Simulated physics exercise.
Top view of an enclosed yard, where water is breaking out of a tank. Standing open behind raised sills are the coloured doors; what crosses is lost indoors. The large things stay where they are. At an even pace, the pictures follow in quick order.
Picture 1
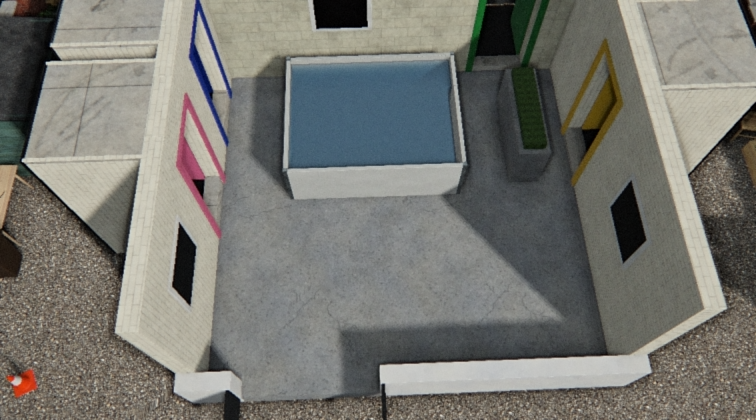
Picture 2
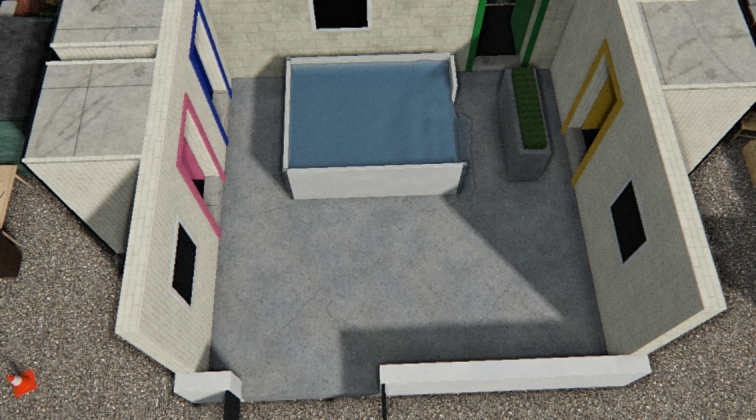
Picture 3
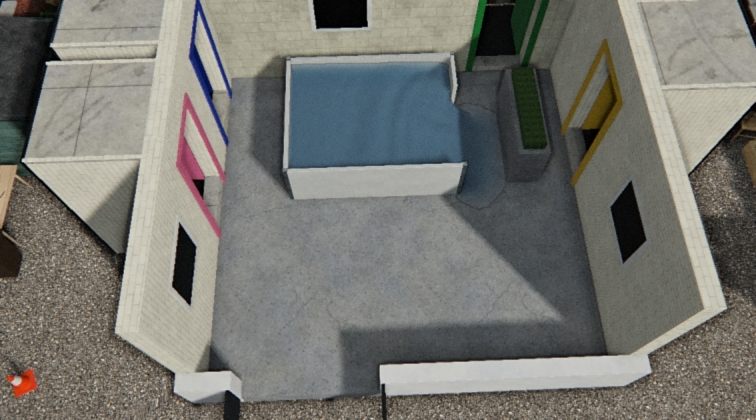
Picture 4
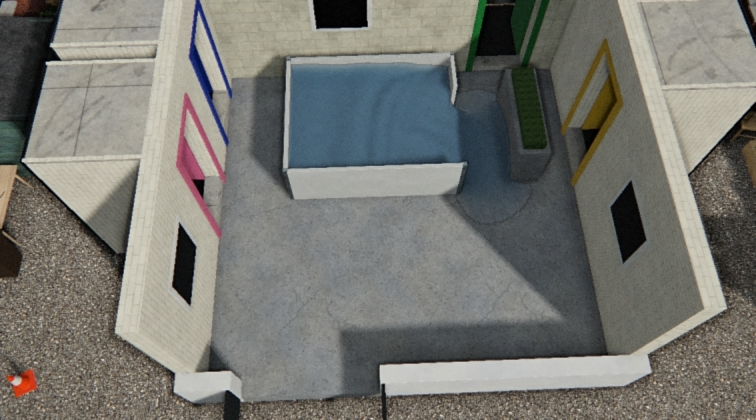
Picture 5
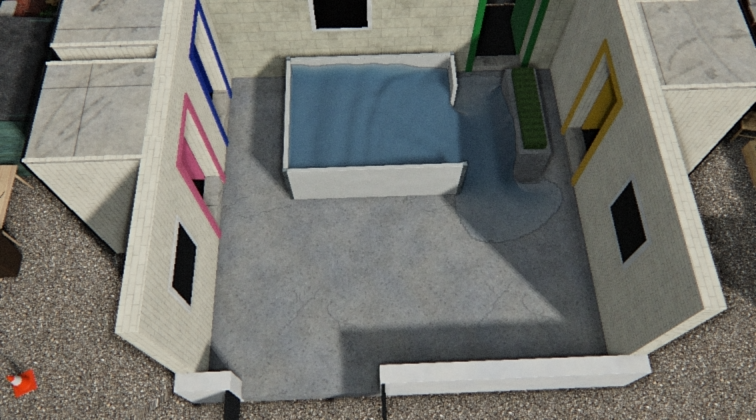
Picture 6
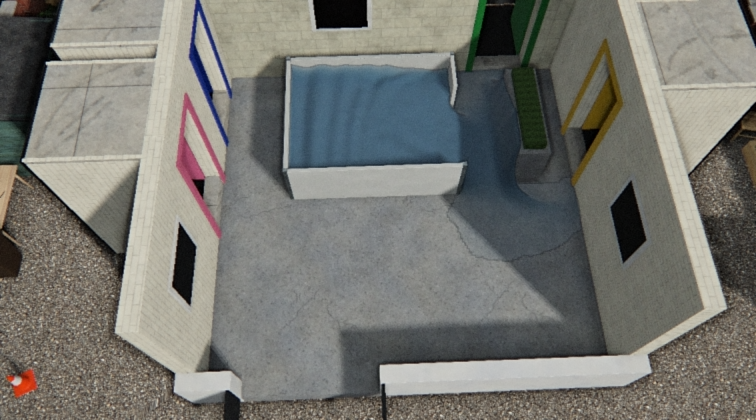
The clip shows a walled yard with coloured doorways from above, where a tank of still water opens on its right side and water pours out, spreading steadily around the planter and then across the floor toward the lower right.
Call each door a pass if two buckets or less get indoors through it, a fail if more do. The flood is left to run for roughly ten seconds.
Yellow door: Pass, pink door: Pass, blue door: Pass, green door: Fail.
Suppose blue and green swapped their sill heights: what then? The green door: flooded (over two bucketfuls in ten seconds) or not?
So the green door gets past it.
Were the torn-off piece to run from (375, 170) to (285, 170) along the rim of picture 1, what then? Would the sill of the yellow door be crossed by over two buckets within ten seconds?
Then: The yellow one keeps below it.
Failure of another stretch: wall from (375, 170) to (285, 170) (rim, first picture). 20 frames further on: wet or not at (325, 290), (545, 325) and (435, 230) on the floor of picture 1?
In turn: Inundated, then inundated, then untouched.
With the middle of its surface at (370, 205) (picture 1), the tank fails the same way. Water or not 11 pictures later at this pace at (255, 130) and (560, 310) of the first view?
In that order: Clear, covered.
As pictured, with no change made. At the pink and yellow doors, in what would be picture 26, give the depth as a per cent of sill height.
The first comes to about 0 percent, the second to about 30 percent.
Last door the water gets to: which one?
That is the pink one.
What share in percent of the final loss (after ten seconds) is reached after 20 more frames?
My figure is about 45 in a hundred.
A moment on, water covers 30 % of the floor; the yellow door not reached, the pink door not reached, the blue door not reached, the green door over two buckets in.
Next, water covers 45 % of the floor; the yellow door wet at the sill, nothing in, the pink door not reached, the blue door not reached, the green door far over two buckets in.
Then, water covers 65 % of the floor; the yellow door wet at the sill, nothing in, the pink door not reached, the blue door wet at the sill, nothing in, the green door far over two buckets in.
Later, water covers 95 % of the floor; the yellow door wet at the sill, nothing in, the pink door wet at the sill, nothing in, the blue door wet at the sill, nothing in, the green door far over two buckets in.
In the end, water covers 95 % of the floor; the yellow door wet at the sill, nothing in, the pink door wet at the sill, nothing in, the blue door wet at the sill, nothing in, the green door far over two buckets in.
